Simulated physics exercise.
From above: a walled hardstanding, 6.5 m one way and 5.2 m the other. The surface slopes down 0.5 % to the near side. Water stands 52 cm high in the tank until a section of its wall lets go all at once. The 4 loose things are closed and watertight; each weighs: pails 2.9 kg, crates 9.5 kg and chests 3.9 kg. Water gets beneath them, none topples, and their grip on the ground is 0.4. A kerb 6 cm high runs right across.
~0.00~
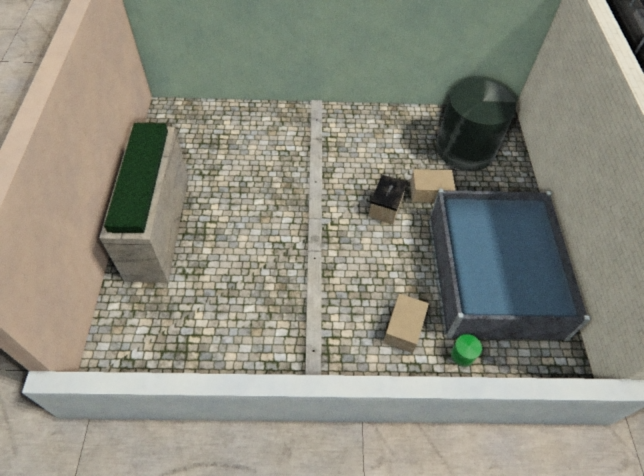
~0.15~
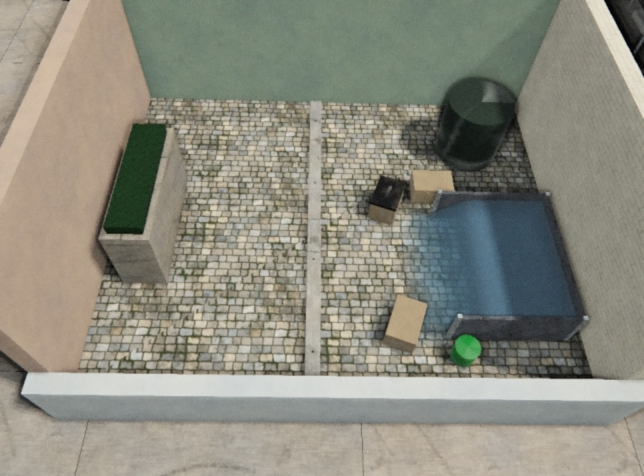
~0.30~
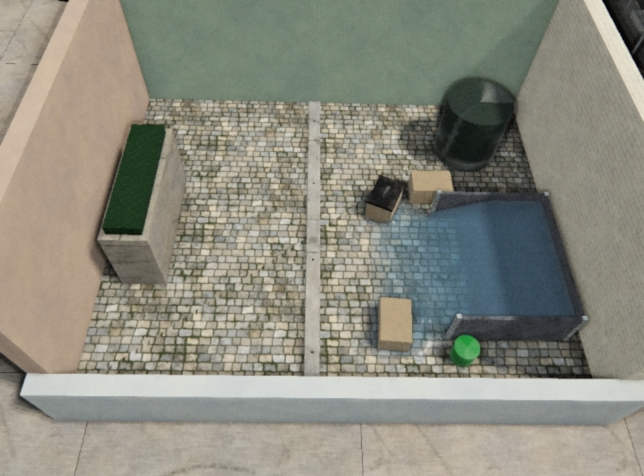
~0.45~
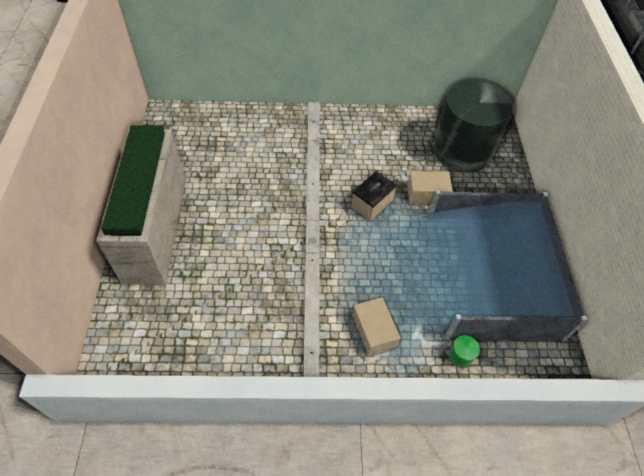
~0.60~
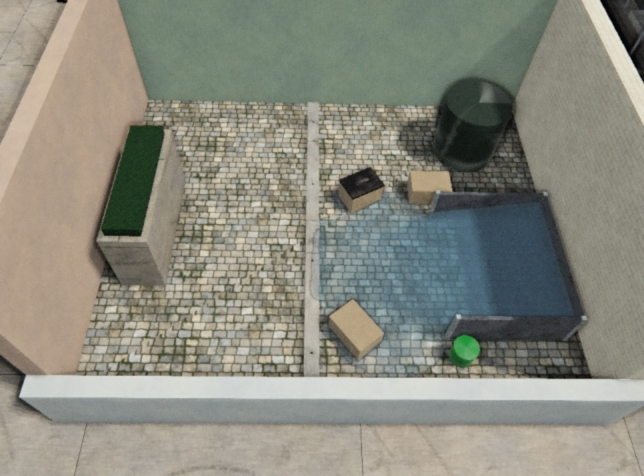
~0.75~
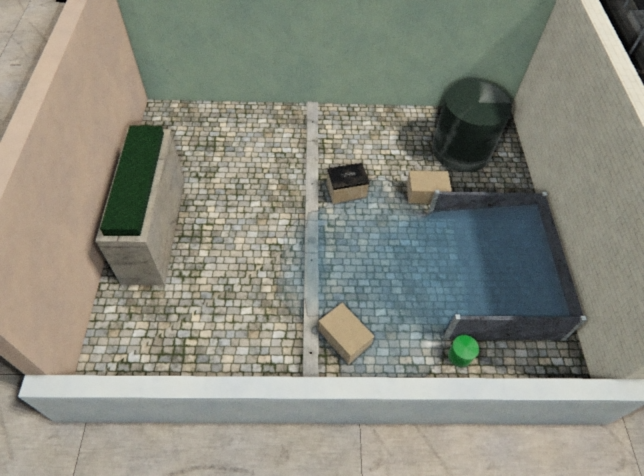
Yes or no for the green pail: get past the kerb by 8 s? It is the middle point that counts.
Green pail falls short.
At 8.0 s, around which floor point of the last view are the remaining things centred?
Around (407, 236).
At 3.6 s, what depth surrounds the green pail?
About 2 cm.
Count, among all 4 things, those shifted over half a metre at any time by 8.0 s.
That makes 3.
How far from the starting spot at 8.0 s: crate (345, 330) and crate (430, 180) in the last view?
In that order: 250 cm, 0 cm.
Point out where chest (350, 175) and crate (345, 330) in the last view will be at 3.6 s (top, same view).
Near (376, 108) and (167, 344).
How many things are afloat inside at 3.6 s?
At that moment 1.
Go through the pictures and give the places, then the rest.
The green pail at (469, 346) rests on the ground; water covers 2.8 m2; 0 of 4 have shifted, in the first frame.
The green pail at (468, 347), on the bottom; 3.7 m2 under water; 0 of 4 have shifted, in the second frame.
The green pail at (467, 347), on the bottom; water covers 4.6 m2; 1 of 4 have shifted, in the third frame.
The green pail at (467, 347), on the bottom; water covers 5.8 m2; 2 of 4 have shifted, in the fourth frame.
The green pail at (467, 347), on the bottom; water covers 7.1 m2; 2 of 4 have shifted, in the fifth frame.
The green pail at (466, 347), on the bottom; water covers 8.4 m2; 2 of 4 have shifted, in the sixth frame.
After 1.6 s the green pail is near (466, 347), 0.0 m from its start, aground; 0 of 4 are over the mark; 1 afloat.
After 3.6 s the green pail is near (466, 347), 0.0 m from its start, aground; 1 of 4 are over the mark; 1 afloat.
After 5.6 s the green pail is near (484, 345), 0.2 m from its start, aground; 1 of 4 are over the mark; 2 afloat.
After 8.0 s the green pail is near (586, 359), 1.4 m from its start, afloat; 1 of 4 are over the mark; 3 afloat.
